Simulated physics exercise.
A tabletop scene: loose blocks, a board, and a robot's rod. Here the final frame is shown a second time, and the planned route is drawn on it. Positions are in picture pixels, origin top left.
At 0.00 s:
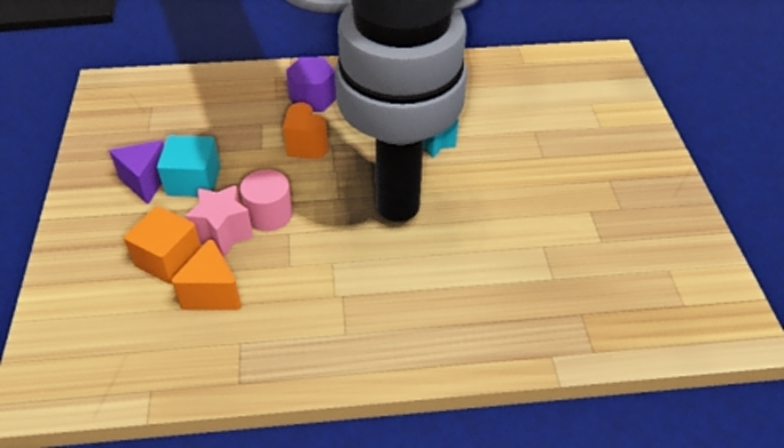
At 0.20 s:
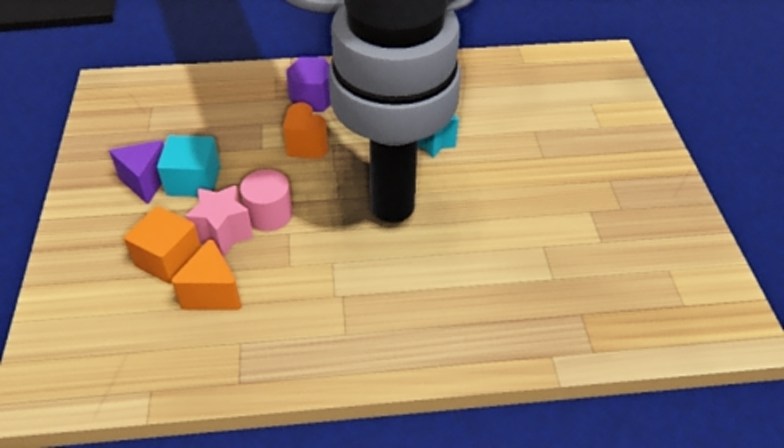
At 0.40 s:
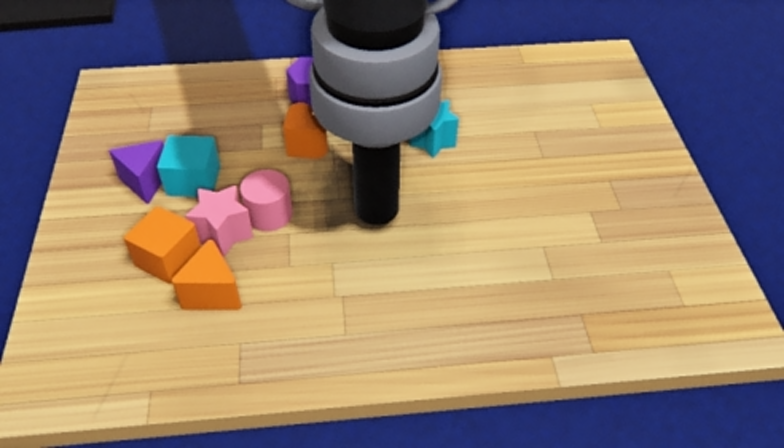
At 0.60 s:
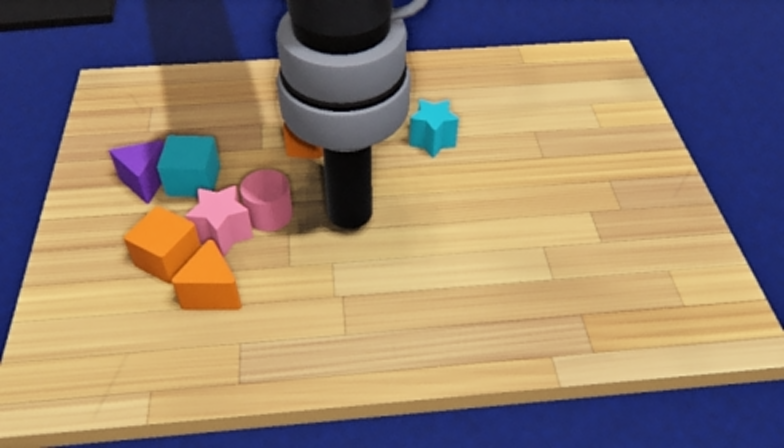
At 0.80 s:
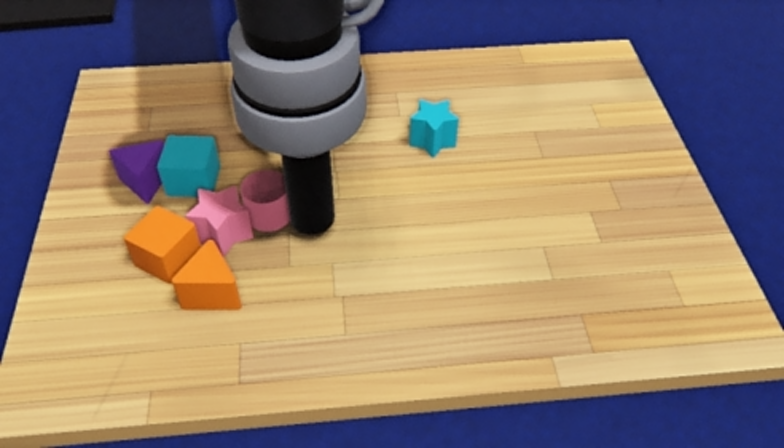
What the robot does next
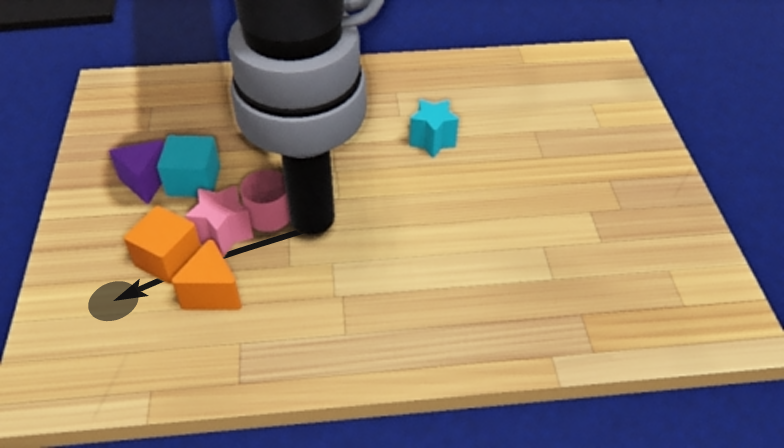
A robot's black rod, hanging from a grey and black cylindrical mount, stands over a pale wooden board on a blue surface, seen from above at an angle by a still camera. Purple, teal, pink and orange blocks cluster at the left, with more blocks near the back and a bright blue star behind the rod. The rod slides left and slightly nearer, uncovering the star, covering the back blocks and coming close beside the pink round block, while the blocks stay still.
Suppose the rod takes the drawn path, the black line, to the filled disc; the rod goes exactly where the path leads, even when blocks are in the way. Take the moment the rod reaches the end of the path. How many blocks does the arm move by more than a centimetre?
Three or more shift.
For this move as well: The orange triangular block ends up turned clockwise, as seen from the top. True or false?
The statement is incorrect.
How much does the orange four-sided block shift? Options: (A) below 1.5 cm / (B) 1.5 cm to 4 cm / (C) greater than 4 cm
My pick is C.
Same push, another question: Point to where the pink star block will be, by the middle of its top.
About (190, 201).
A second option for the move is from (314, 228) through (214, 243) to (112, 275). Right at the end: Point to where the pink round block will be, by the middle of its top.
The middle of its upper face will lie at (239, 173).
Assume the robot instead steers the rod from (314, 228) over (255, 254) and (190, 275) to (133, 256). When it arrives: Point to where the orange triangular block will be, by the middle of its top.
So, by the moment the path ends, you'll find the top centre of the orange triangular block at (181, 282).
The drawn path runs from (314, 228) via (216, 259), ending at (114, 301).
The first path, step by step. One third of the way, rod (245, 239); pink star block (207, 202); pink round block (249, 181).
Two thirds of the way, rod (179, 262); orange four-sided block (124, 235); orange triangular block (187, 277), turned 65° anticlockwise; pink star block (190, 201), turned 25° clockwise; pink round block (248, 181).
At the end, rod (109, 292); orange four-sided block (89, 237), turned 25° clockwise; orange triangular block (182, 279), turned 85° anticlockwise; pink star block (190, 201), turned 25° clockwise; pink round block (248, 181).
